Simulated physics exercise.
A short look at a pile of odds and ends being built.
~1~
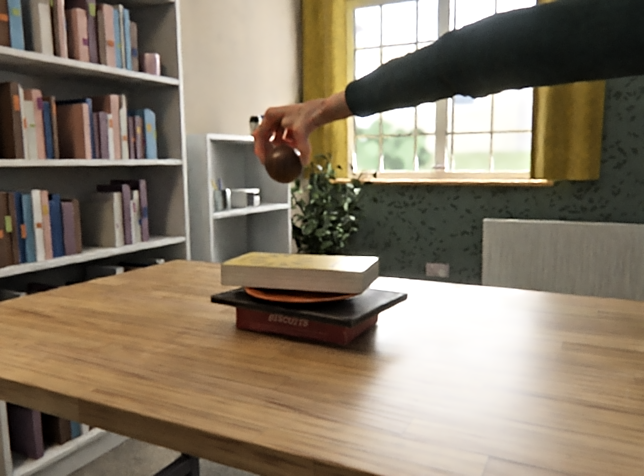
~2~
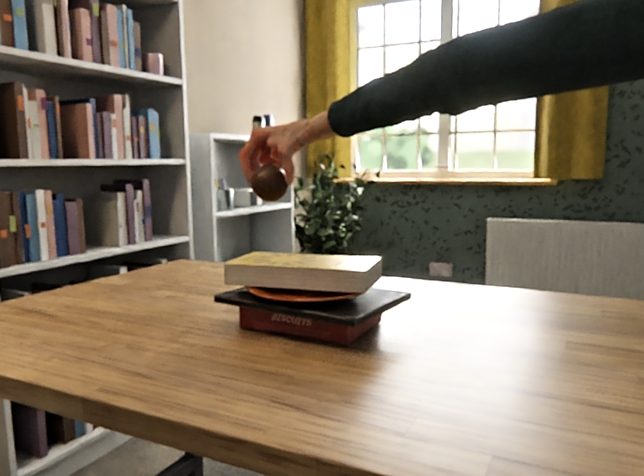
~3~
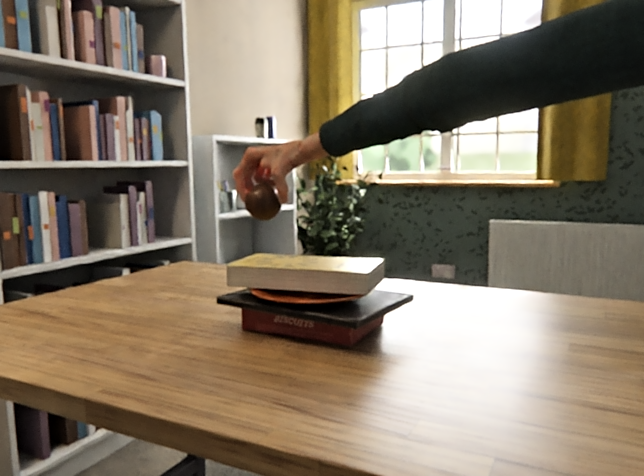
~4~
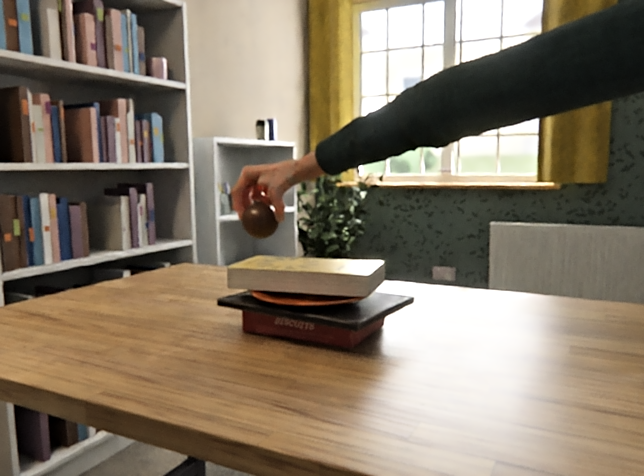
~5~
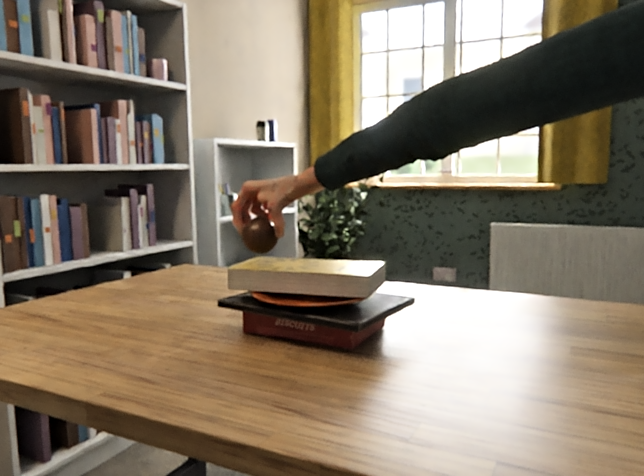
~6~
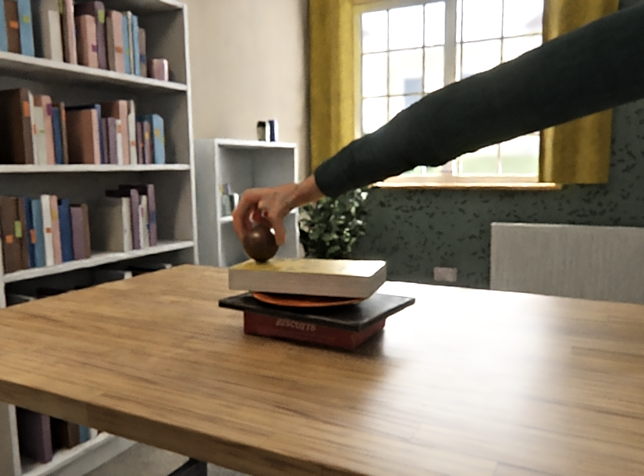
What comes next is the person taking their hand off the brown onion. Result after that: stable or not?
Pretty sure the pile is stable there.
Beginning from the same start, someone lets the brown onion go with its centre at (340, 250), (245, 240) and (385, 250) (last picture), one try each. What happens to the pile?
Case one: It stands firm; case two: It topples; case three: It topples.
Then, 0.20 s on from there, no change.
Then, 0.50 s on from there, brown onion resting near (261, 244).
In the end, all 5 unmoved. At the end, from the last picture's camera, brown onion near (261, 244). The pile stays up.
